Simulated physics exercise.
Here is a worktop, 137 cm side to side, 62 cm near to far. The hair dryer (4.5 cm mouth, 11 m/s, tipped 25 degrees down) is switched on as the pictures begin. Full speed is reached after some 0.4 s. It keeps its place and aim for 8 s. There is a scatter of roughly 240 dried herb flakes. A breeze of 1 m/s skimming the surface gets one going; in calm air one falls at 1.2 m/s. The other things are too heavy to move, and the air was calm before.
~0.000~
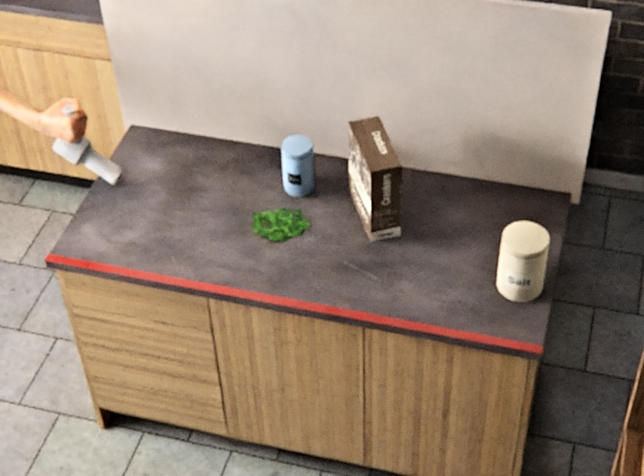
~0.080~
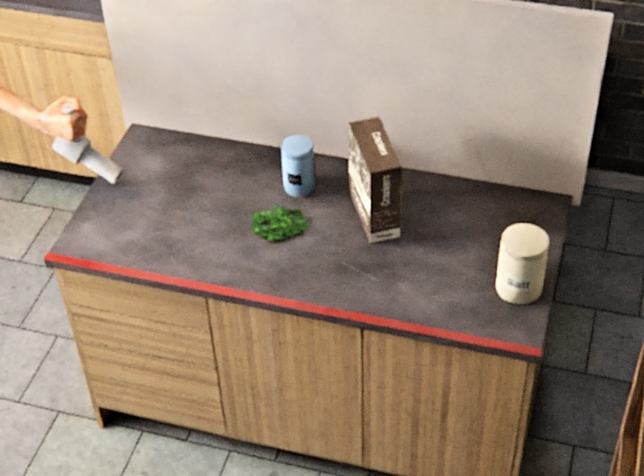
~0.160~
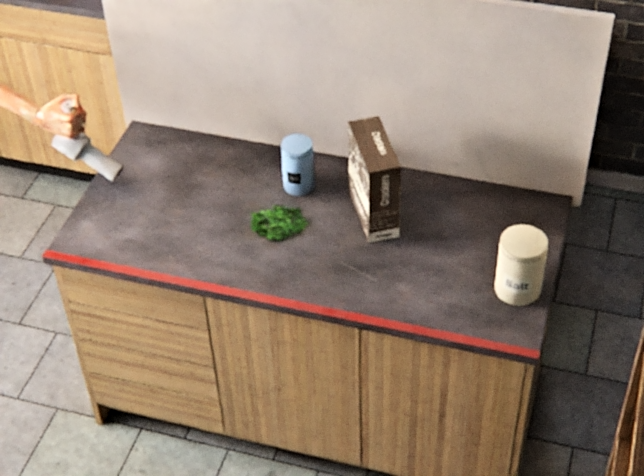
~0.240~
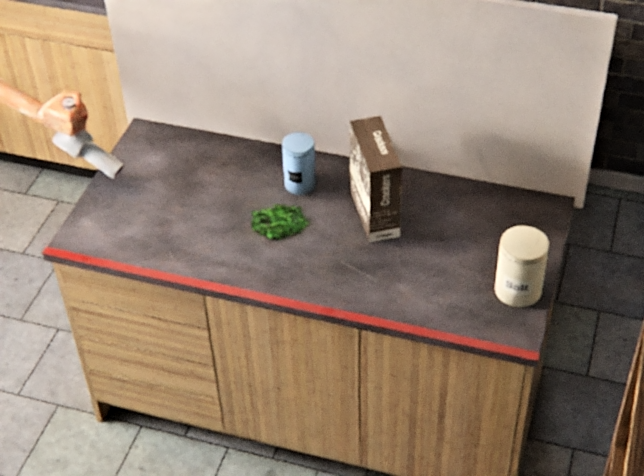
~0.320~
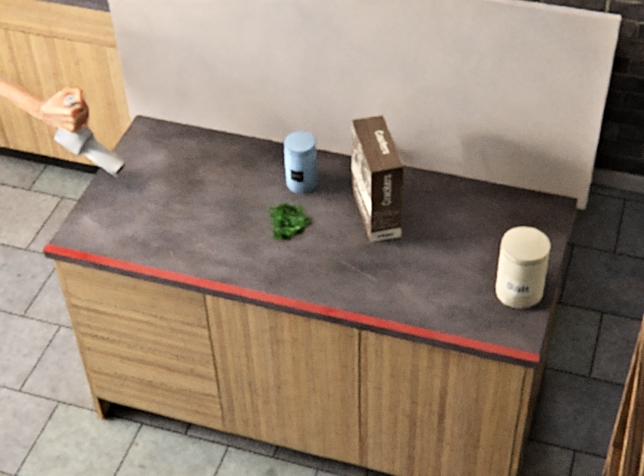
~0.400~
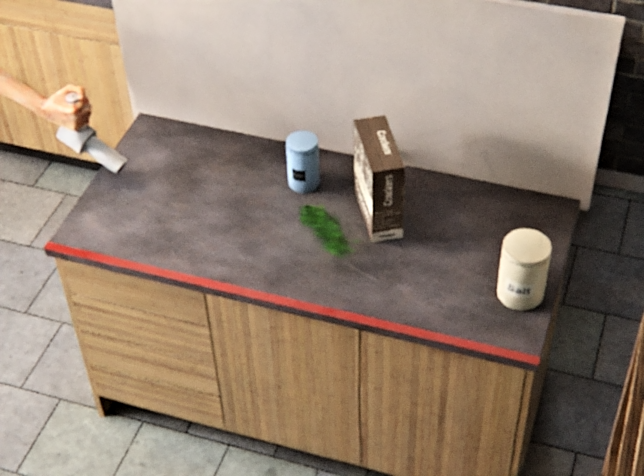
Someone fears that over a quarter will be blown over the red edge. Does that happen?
Answer: No.
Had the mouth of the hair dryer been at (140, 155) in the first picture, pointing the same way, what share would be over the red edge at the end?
Then about 30 %.
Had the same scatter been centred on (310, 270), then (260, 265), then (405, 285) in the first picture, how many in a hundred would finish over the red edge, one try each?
In turn about 60 %, 90 %, 5 %.
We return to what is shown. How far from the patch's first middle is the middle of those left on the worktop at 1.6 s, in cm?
About 65 cm.
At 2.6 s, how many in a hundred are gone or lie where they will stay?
Some 60 per cent.
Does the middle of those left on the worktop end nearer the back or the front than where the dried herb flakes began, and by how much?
To the back, by about 10 cm.
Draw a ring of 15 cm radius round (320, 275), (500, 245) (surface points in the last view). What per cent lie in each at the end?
In turn about 0 %, 15 %.
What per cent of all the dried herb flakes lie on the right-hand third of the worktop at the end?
About 25 %.
After 1.6 s, 75 % are on the move or not yet settled, 0 % are over the red edge; the middle of those still in play is near (510, 256).
After 2.6 s, 42 % are on the move or not yet settled, 0 % are over the red edge; the middle of those still in play is near (506, 253).
After 4.4 s, 28 % are on the move or not yet settled, 0 % are over the red edge; the middle of those still in play is near (503, 262).
After 8.0 s, at the end, 0 % are over the red edge; the middle of those still in play is near (487, 253).
